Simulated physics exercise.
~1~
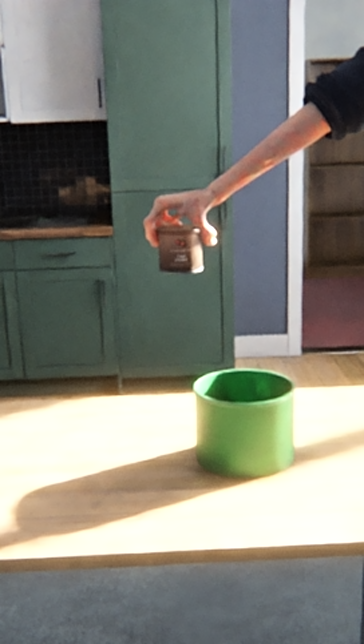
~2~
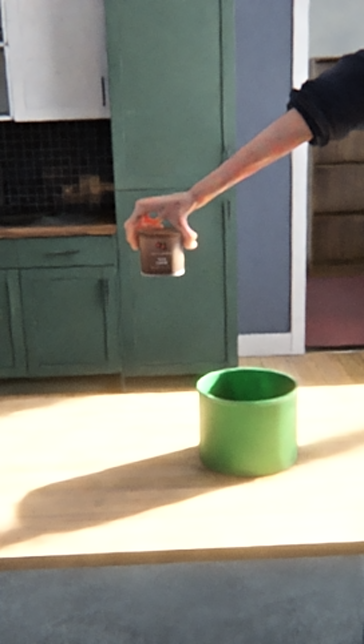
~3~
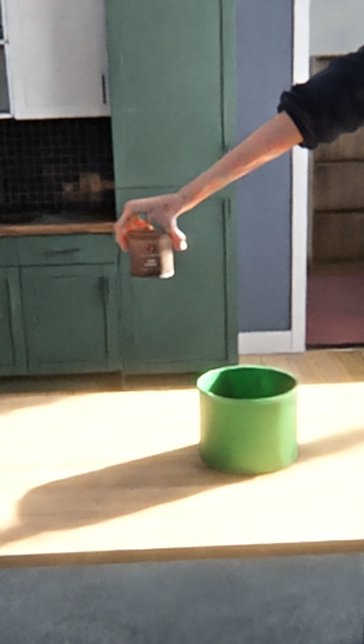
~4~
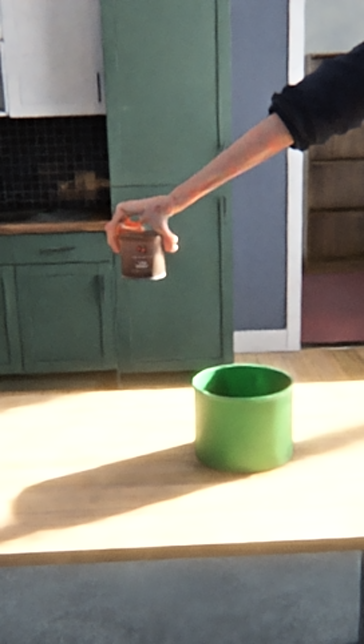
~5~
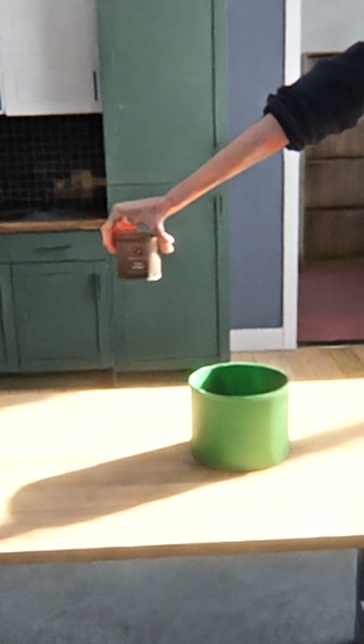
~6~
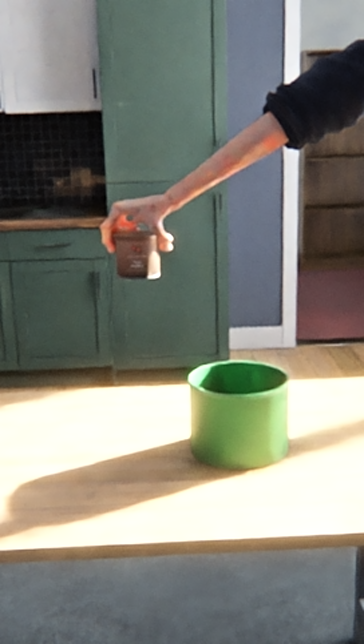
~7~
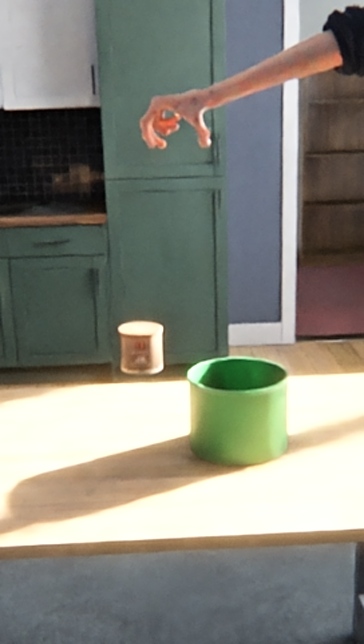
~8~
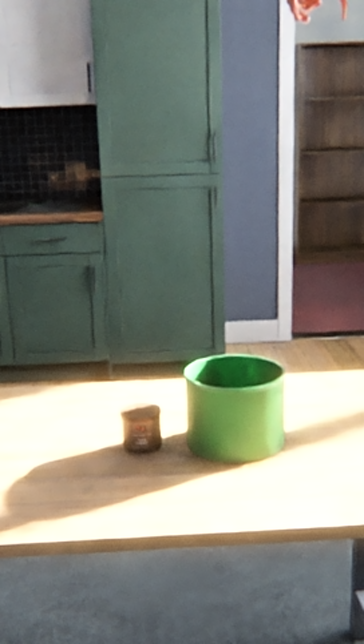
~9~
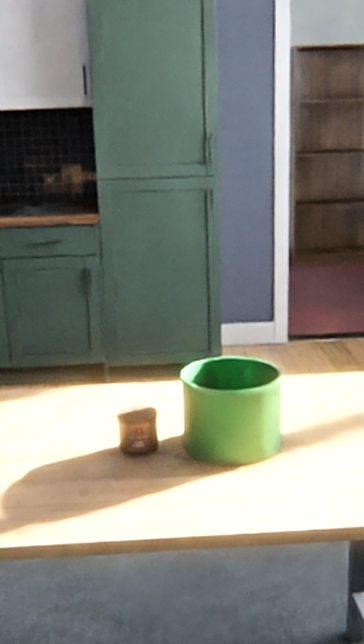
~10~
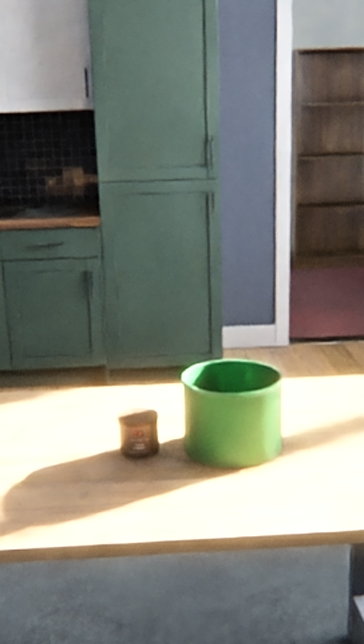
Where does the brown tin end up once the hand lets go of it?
It ends up outside the green container, standing on the table just to the left of it.
